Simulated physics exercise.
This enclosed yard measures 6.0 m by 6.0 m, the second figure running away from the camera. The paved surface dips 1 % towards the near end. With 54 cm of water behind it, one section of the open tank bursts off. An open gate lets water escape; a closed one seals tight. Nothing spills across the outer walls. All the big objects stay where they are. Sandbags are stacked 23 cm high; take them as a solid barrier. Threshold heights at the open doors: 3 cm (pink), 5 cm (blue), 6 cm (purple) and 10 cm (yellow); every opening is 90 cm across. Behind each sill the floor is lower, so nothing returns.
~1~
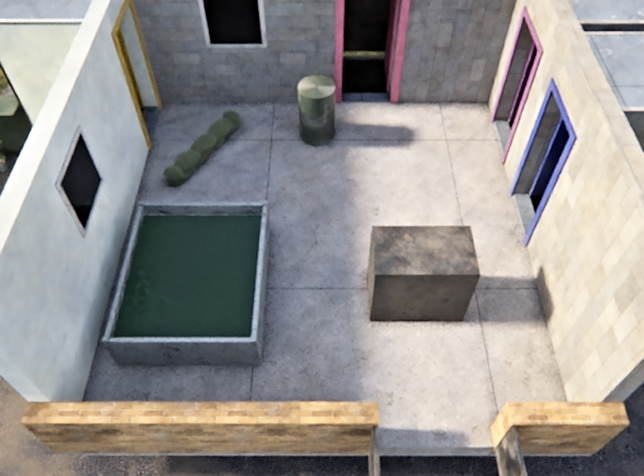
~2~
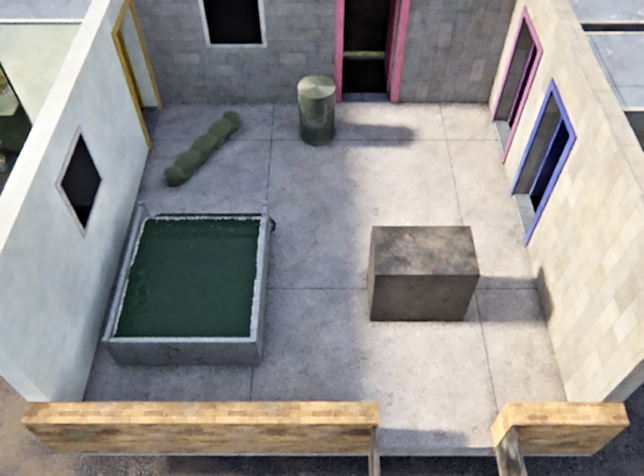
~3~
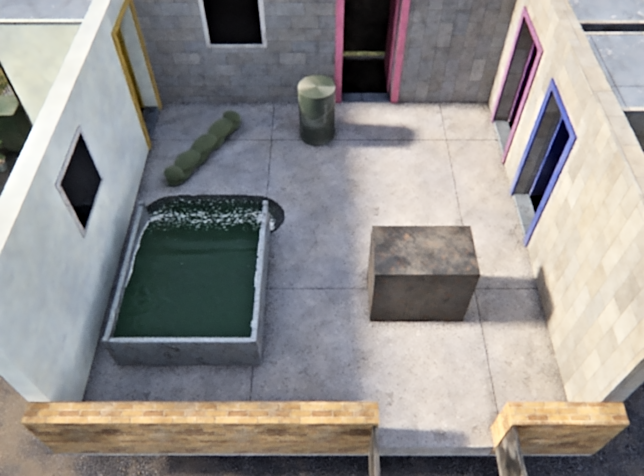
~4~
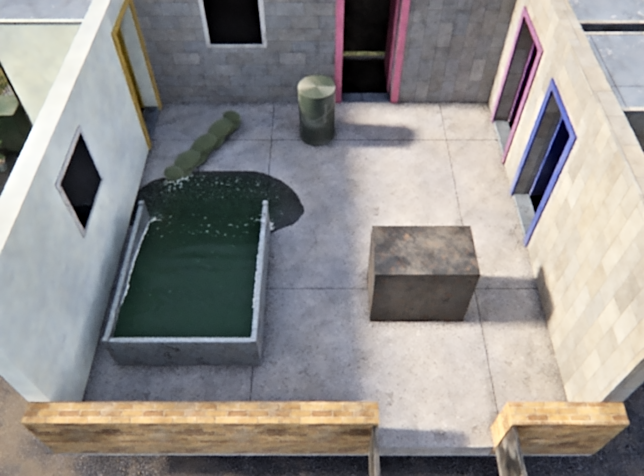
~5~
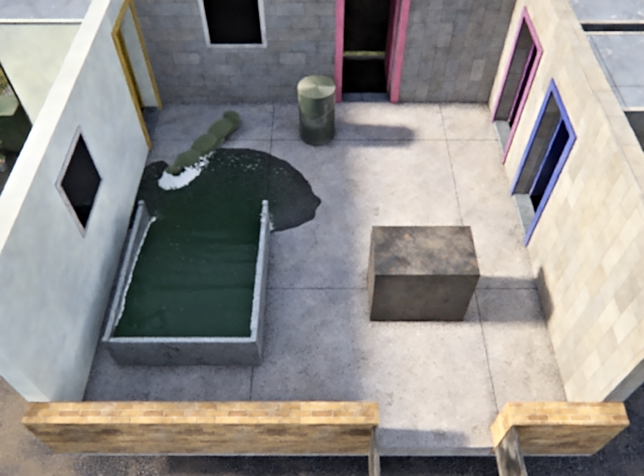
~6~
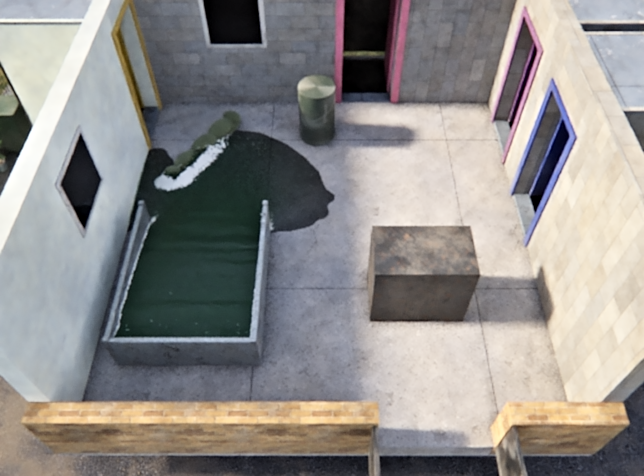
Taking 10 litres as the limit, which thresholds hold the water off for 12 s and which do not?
Door by door: At the pink door it goes over the limit; at the blue door it goes over the limit; at the purple door it exceeds the limit; at the yellow door it goes over the limit.
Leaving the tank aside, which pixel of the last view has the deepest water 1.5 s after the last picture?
Around (290, 108).
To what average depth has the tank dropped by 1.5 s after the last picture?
Some 20 cm.
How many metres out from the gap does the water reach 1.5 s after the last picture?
About 4.6 m.
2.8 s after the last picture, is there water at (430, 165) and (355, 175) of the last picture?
In turn: Wet, wet.
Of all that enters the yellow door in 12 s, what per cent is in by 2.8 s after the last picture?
About 5 per cent.
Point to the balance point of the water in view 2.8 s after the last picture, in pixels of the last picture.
Near (256, 182).
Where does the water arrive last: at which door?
The blue one.
Then, 0.7 s after the last picture water covers 25 % of the floor and is deepest (30 cm) near (184, 190); pink door not reached, blue door not reached, purple door not reached, yellow door 4 cm at the sill, 0 L in.
Then, 1.5 s after the last picture water covers 35 % of the floor and is deepest (34 cm) near (290, 108); pink door 7 cm at the sill, 0 L in, blue door not reached, purple door not reached, yellow door 6 cm at the sill, 0 L in.
Then, 2.8 s after the last picture water covers 50 % of the floor and is deepest (22 cm) near (157, 122); pink door 7 cm at the sill, 10 L in, blue door not reached, purple door 16 cm at the sill, 28 L in, yellow door 16 cm at the sill, 5 L in.
Then, 6.3 s after the last picture water covers 80 % of the floor and is deepest (12 cm) near (77, 426); pink door 3 cm at the sill, 20 L in, blue door 6 cm at the sill, 15 L in, purple door 9 cm at the sill, 151 L in, yellow door 10 cm at the sill, 65 L in.
Then, 11.3 s after the last picture water covers 95 % of the floor and is deepest (10 cm) near (545, 426); pink door 3 cm at the sill, 22 L in, blue door 5 cm at the sill, 26 L in, purple door 4 cm at the sill, 156 L in, yellow door 3 cm at the sill, 66 L in.
